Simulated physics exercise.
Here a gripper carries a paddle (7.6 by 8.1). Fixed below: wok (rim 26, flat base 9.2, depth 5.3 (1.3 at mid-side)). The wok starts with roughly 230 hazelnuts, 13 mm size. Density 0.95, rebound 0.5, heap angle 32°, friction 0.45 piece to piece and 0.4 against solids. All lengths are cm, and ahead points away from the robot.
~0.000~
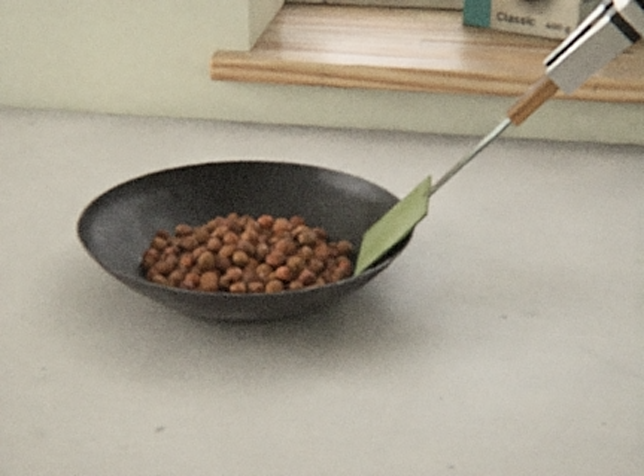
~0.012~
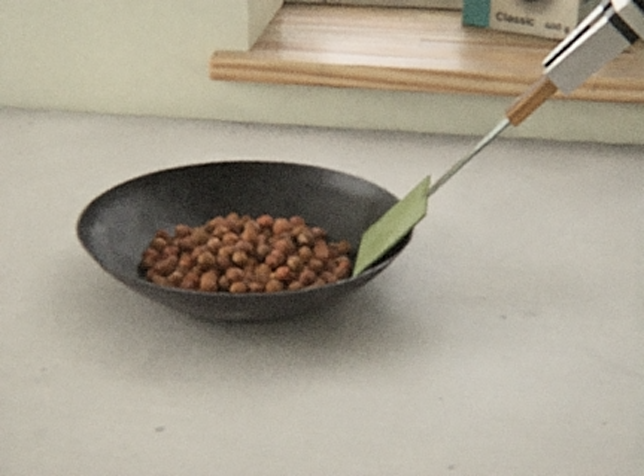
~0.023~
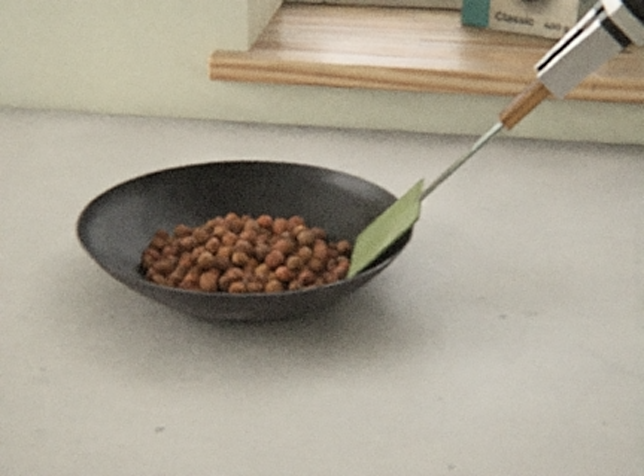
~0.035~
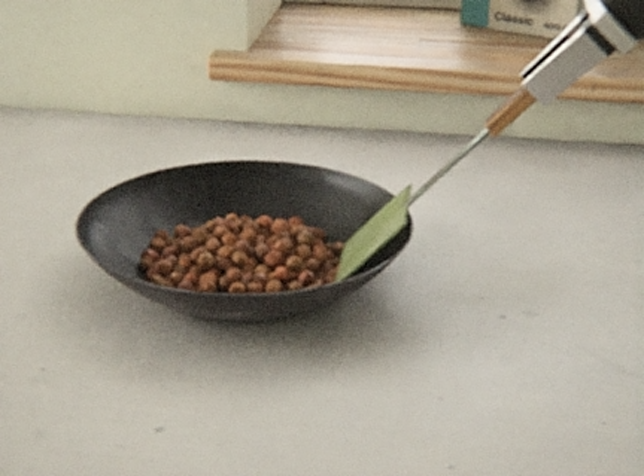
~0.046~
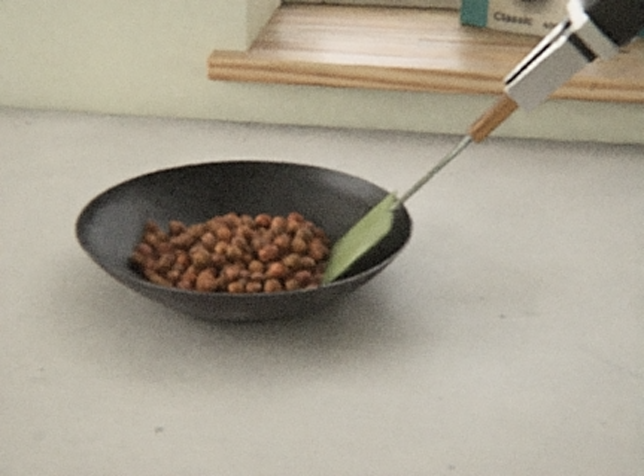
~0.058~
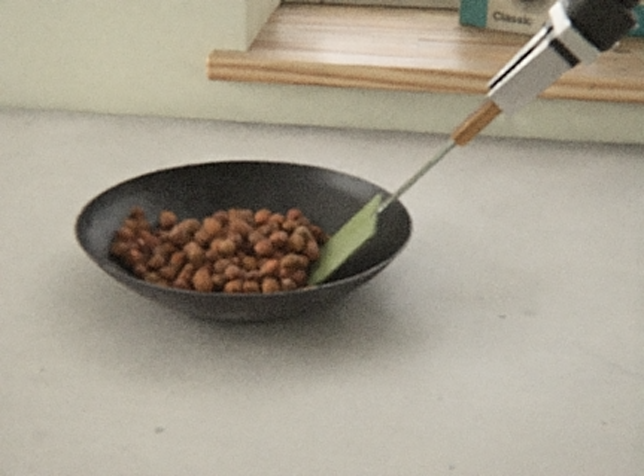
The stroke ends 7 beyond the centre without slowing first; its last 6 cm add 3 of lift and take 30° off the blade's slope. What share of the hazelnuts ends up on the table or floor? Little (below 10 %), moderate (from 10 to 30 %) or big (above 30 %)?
Answer: Moderate; from 10 to 30 % of the hazelnuts finish on the table or floor.
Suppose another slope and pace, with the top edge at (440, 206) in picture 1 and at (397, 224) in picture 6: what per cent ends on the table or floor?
Some 10 per cent.
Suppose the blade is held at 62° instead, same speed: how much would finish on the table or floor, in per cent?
It would be near 25 per cent.
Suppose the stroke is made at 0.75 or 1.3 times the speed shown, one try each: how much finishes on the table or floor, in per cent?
Some 10 and 35 per cent.
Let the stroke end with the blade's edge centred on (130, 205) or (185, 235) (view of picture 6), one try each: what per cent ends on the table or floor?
About 40 and 15 per cent.
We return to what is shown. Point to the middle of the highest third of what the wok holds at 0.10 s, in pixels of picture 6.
Around (174, 234).
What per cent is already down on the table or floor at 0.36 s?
About 20 per cent.
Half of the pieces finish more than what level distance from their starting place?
Some 6 cm.
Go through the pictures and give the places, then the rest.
In the first frame, paddle top edge at (429, 194), sloping 48°; upper third of the load around (246, 253), from x 150 to 345, top at y 220; 234 in the wok.
In the second frame, paddle top edge at (428, 194), sloping 48°; upper third of the load around (246, 253), from x 150 to 345, top at y 220.
In the third frame, paddle top edge at (421, 197), sloping 48°; upper third of the load around (246, 253), from x 145 to 345, top at y 220.
In the fourth frame, paddle top edge at (408, 204), sloping 48°; upper third of the load around (245, 253), from x 145 to 340, top at y 220.
In the fifth frame, paddle top edge at (392, 209), sloping 48°; upper third of the load around (246, 248), from x 140 to 335, top at y 220.
In the sixth frame, paddle top edge at (377, 213), sloping 48°; upper third of the load around (231, 243), from x 120 to 325, top at y 215; 234 in the wok.
After 0.10 s, sloping 48°, highest piece 7 above the table; 231 in the wok, 3 on the blade or in flight.
After 0.14 s, sloping 38°, highest piece 10 above the table; 221 in the wok, 13 on the blade or in flight.
After 0.36 s, sloping 18°, highest piece 7 above the table; 183 in the wok, 43 on the table or floor, 8 on the blade or in flight.
After 1.41 s, sloping 18°, highest piece 5 above the table; 183 in the wok, 51 on the table or floor.
At rest, 183 in the wok, 51 on the table or floor. That is 22 % on the table or floor.
